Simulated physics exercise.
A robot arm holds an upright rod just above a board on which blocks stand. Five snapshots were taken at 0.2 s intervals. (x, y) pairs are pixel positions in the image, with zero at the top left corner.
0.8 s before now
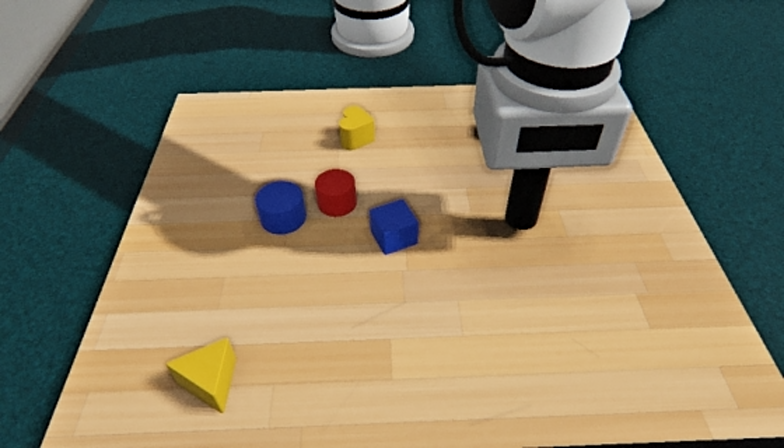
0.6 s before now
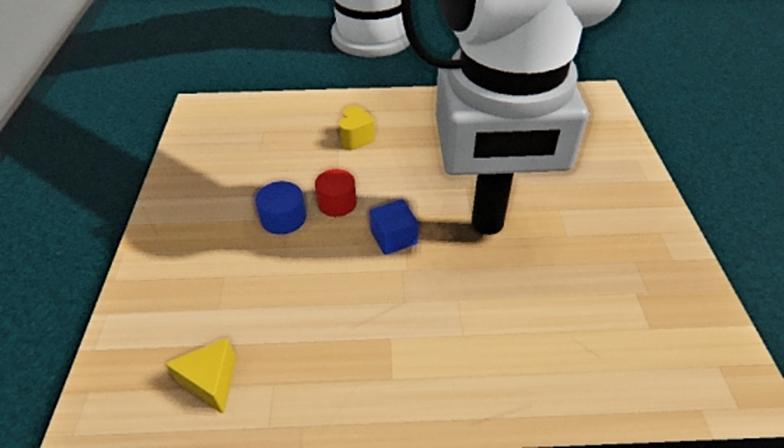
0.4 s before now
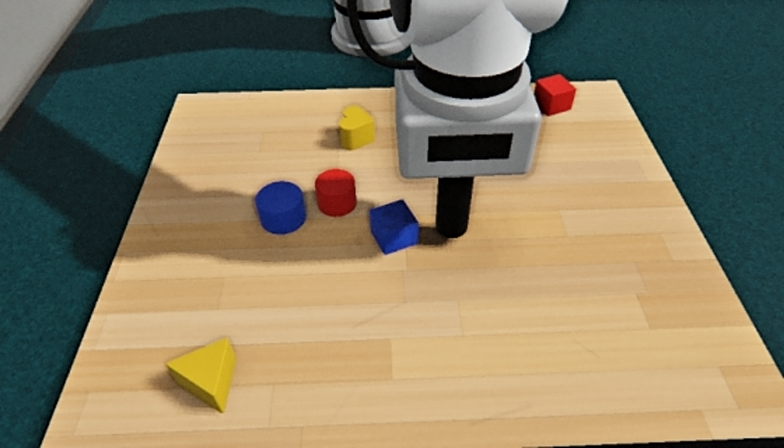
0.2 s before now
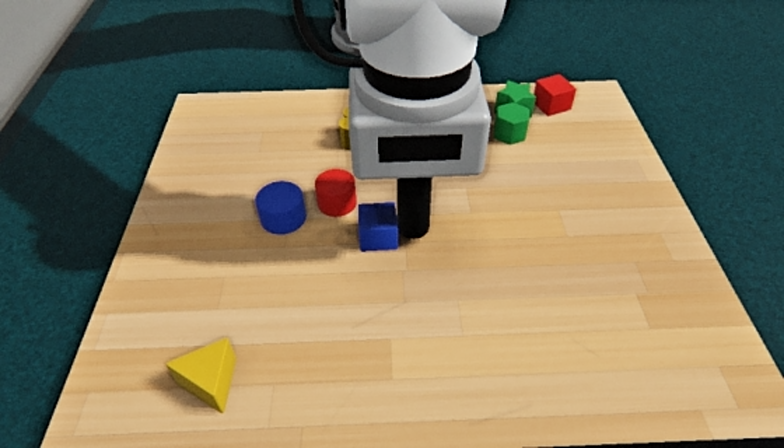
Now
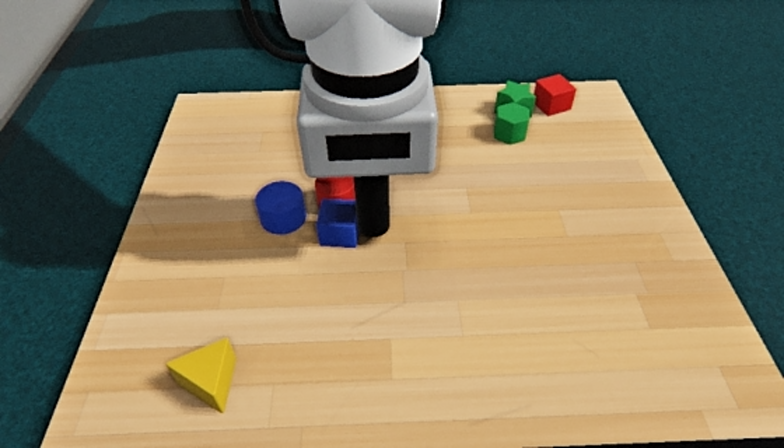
A white and grey robot arm holds a black upright rod over a pale wooden board on a dark green surface, seen from above by a still camera. A blue cylinder, red cylinder and blue cube sit near the middle, with yellow blocks behind and at front left. The rod slides left, pushing the cube toward the cylinders, while red and green blocks are revealed at back right.
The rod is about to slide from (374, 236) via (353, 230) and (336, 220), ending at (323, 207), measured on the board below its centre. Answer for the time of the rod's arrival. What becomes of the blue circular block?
Here's my answer: The blue circular block gets displaced.
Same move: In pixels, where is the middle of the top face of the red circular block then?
I'd expect the centre of its top face to be at (325, 162).
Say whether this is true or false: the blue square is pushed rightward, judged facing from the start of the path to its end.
The statement is incorrect.
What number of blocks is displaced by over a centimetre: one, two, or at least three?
Blocks that move over 1 cm: Three or more.
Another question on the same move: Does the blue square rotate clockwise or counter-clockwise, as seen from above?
From above, it turns counterclockwise.
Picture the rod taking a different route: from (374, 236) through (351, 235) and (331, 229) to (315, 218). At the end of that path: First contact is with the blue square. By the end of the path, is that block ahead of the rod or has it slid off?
It will keep going ahead of the rod.
What follows on the original path. Halfway along, rod at (342, 215); blue circular block at (267, 193); red circular block at (333, 179); blue square at (305, 205).
At the end, rod at (322, 197); blue circular block at (242, 192); red circular block at (325, 162); blue square at (286, 194), turned 20° anticlockwise.
